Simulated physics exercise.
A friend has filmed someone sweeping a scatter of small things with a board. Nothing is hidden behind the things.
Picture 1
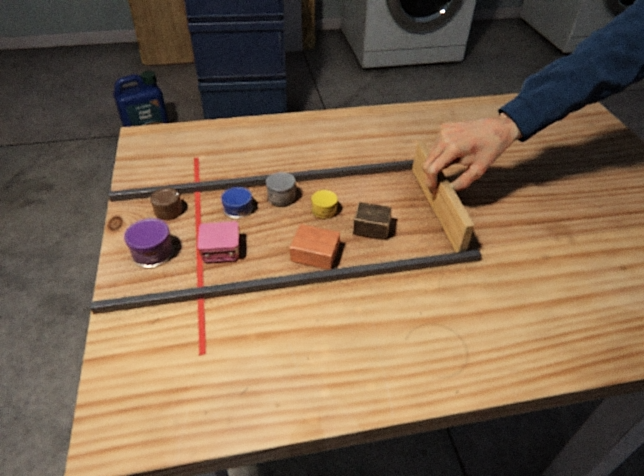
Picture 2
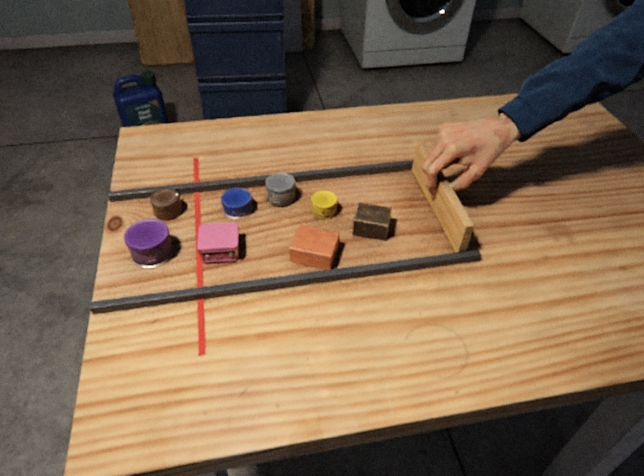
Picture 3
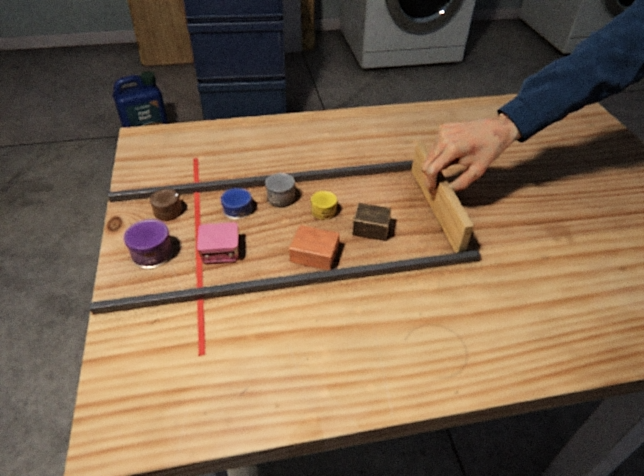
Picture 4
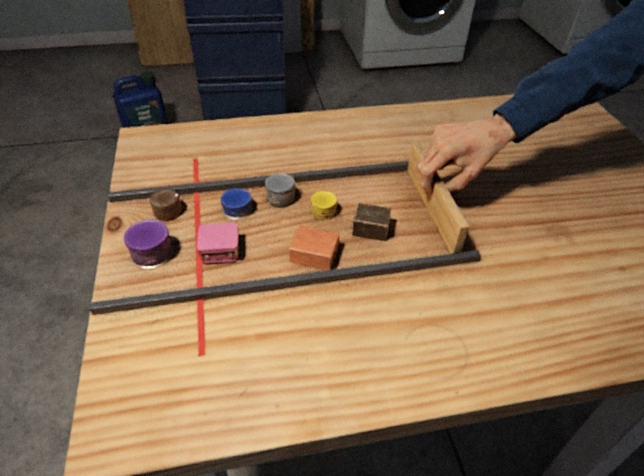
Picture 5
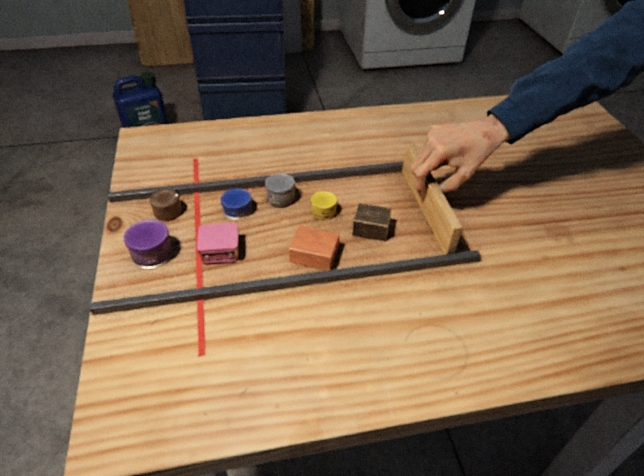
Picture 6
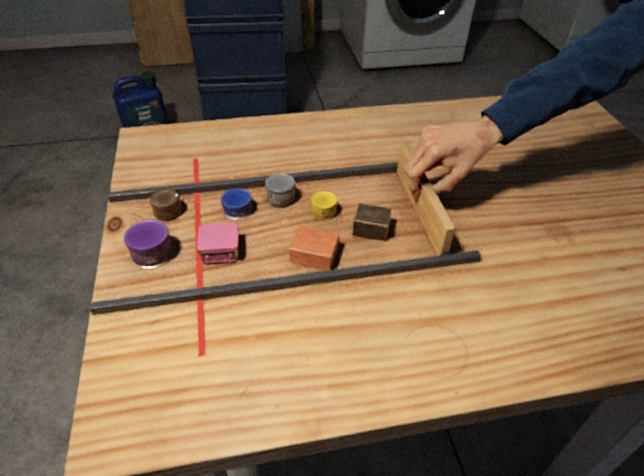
A hand slides a wooden board slightly left between two rails, toward scattered small objects.
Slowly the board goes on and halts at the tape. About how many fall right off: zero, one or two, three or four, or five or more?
Here the number that fall off is zero.
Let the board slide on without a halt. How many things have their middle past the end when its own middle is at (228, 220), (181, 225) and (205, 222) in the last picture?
In that order 0, 1 and 0.
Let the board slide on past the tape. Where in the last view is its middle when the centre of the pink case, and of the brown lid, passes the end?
Its middle is around (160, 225) and around (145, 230).
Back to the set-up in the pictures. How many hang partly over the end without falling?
The number is 1.
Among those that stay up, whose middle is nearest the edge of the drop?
The purple tin ends nearest.
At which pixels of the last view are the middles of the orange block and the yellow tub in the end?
The orange block at (176, 276), the yellow tub at (184, 225).
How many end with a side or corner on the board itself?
That makes 4.
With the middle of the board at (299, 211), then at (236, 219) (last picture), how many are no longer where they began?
First 4, then 7.
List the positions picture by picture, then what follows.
Purple tin (150, 243); brown lid (167, 204); pink case (220, 243); board (440, 194); tape (199, 237), in the first frame.
Brown lid (167, 204); blue tin (237, 203), in the second frame.
Pink case (219, 244); grey tub (281, 190), in the third frame.
Purple tin (149, 244); board (435, 195), in the fourth frame.
Brown lid (166, 205); yellow tub (324, 206), in the fifth frame.
Purple tin (149, 244); brown lid (166, 205); pink case (219, 244); board (423, 197); tape (198, 238), in the sixth frame.
Soon after, none off yet; purple tin at rest near (149, 244); brown lid at rest near (166, 205); pink case at rest near (219, 244).
In the end, the number that fall off is zero.
